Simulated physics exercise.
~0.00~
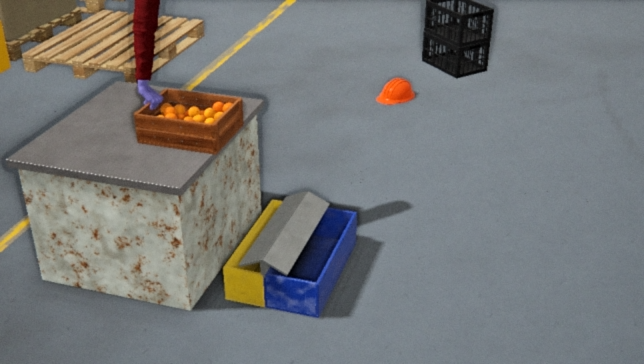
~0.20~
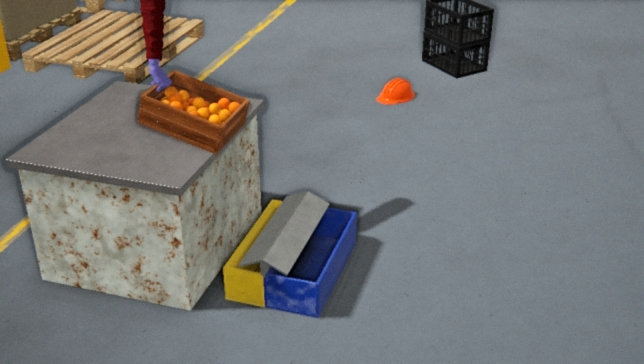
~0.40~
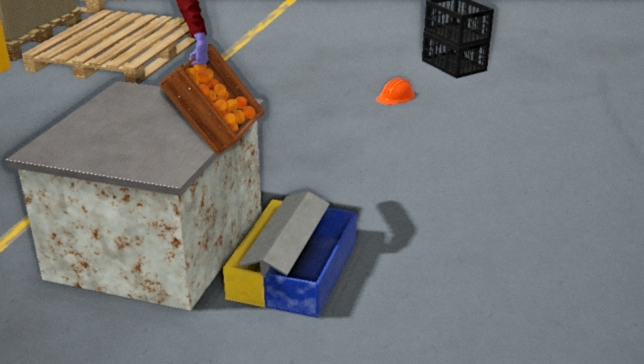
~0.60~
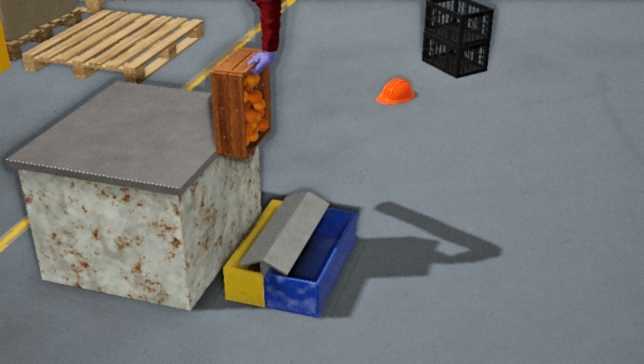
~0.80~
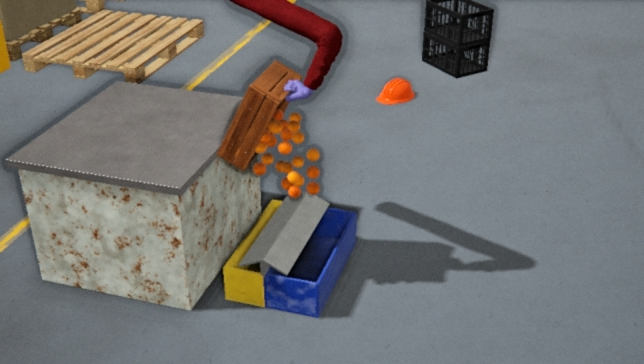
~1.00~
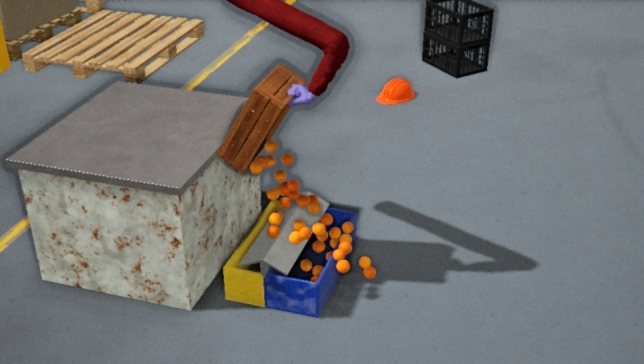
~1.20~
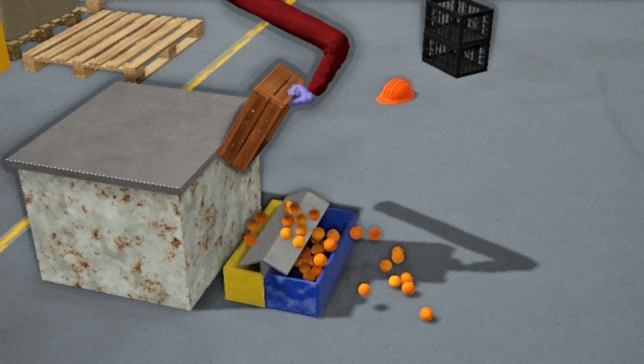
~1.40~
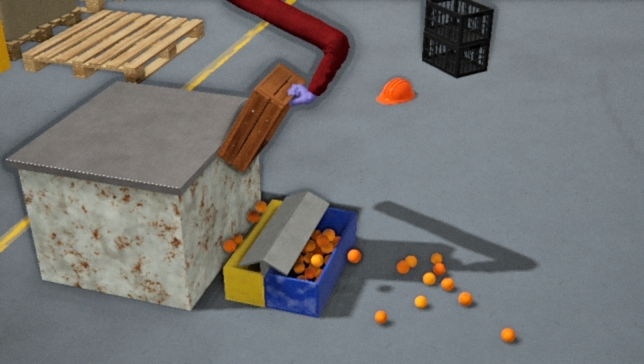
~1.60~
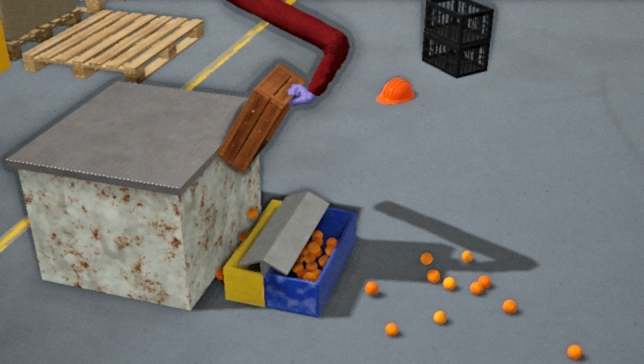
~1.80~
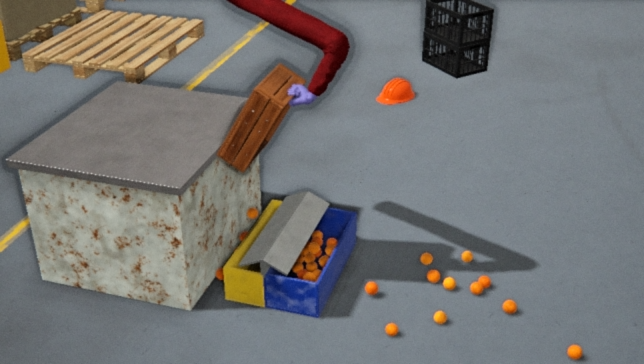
A gloved arm tips a wooden box, spilling oranges into a blue bin and across the floor.
